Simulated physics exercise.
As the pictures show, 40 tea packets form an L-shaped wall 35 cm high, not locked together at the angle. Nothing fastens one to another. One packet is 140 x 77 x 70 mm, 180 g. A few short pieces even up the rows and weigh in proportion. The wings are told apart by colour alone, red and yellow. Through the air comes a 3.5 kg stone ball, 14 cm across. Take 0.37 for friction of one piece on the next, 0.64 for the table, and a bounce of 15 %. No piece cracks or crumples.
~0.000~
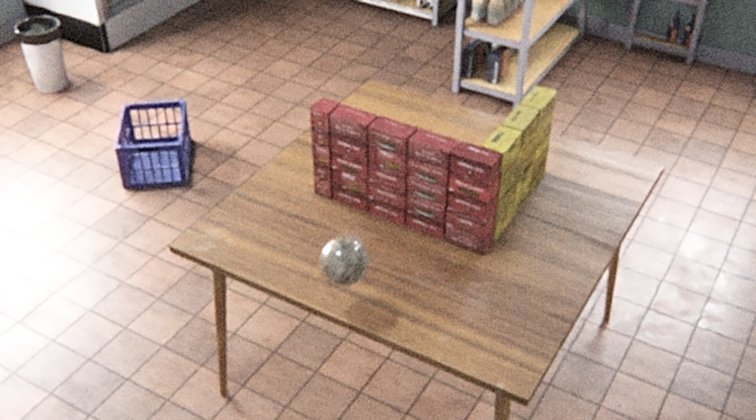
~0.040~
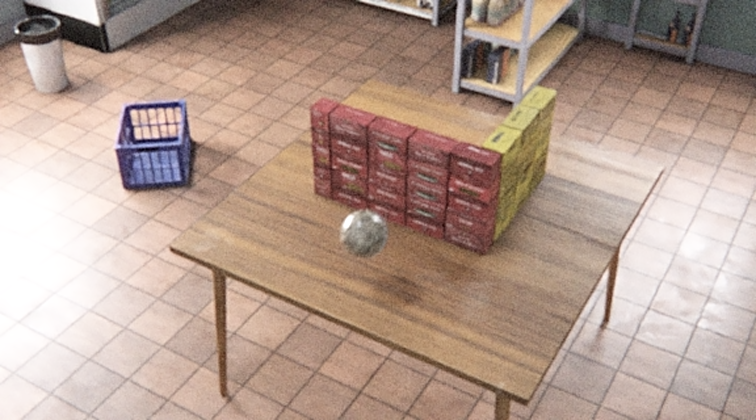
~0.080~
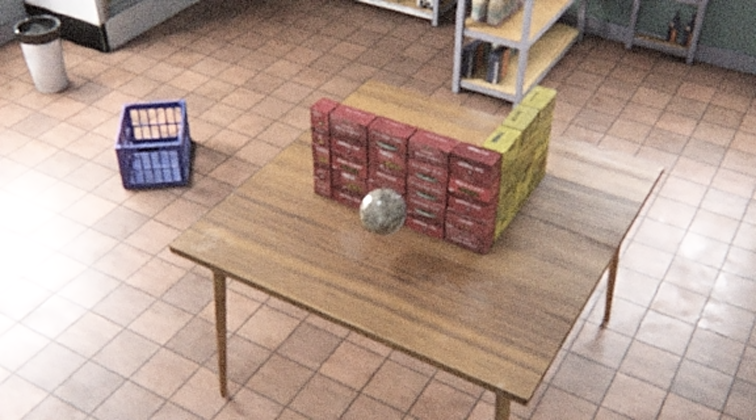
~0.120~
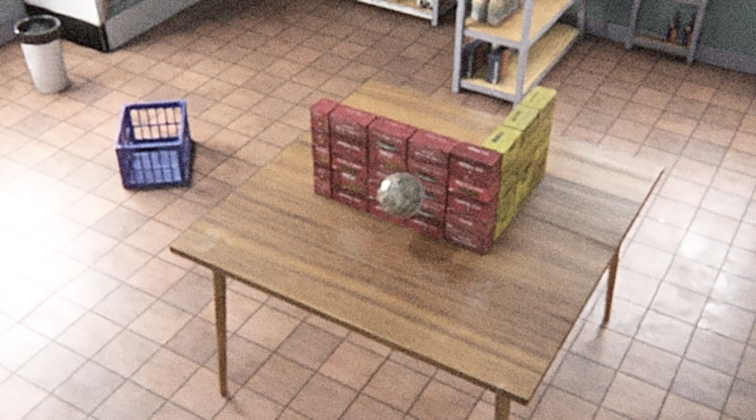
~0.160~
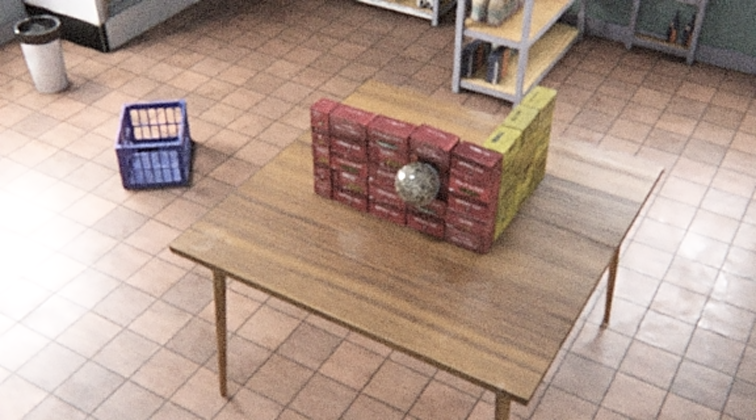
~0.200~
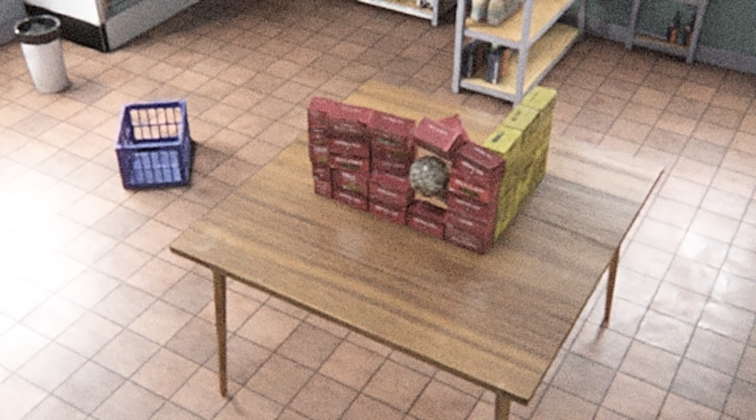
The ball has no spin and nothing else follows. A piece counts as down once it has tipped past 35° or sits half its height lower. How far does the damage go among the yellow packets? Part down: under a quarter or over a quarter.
Ending down: Under a quarter.
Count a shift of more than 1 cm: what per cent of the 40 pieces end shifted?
40 per cent.
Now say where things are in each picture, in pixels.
In the first picture (we follow the side turned to the camera), ball (344, 262) 38 cm from contact, 2.8 m/s; top yellow packet (502, 138); top red packet (347, 129); no piece has moved.
In the second picture, ball (364, 234) 27 cm from contact, 2.7 m/s; top yellow packet (502, 138).
In the third picture, ball (383, 212) 16 cm from contact, 2.7 m/s; top yellow packet (502, 138).
In the fourth picture, ball (401, 195) 54 mm from contact, 2.7 m/s; top yellow packet (502, 138).
In the fifth picture, ball (417, 184) after contact, 2.2 m/s; top yellow packet (502, 138); steepest lean 9°, the packet at (435, 136); 7 stirred so far.
In the sixth picture, ball (430, 176) after contact, 2.0 m/s; top yellow packet (502, 138); top red packet (347, 127) tipped 8°; steepest lean 30°, the packet at (435, 133); 16 stirred so far.
Around 0.36 s, ball still moving; none of the 15 yellow packets down (7 of 40 in all colours); top yellow packet unmoved; top red packet displaced 38 mm.
Around 0.70 s, ball still moving; none of the 15 yellow packets down (10 of 40 in all colours); top yellow packet unmoved; top red packet displaced 38 mm.
Finally (1.2 s), ball rolling away; none of the 15 yellow packets down (10 of 40 in all colours); top yellow packet unmoved; top red packet displaced 38 mm. That is 0 per cent. Seen by the last camera, middles, top yellow packet near (501, 148), top red packet near (345, 119).
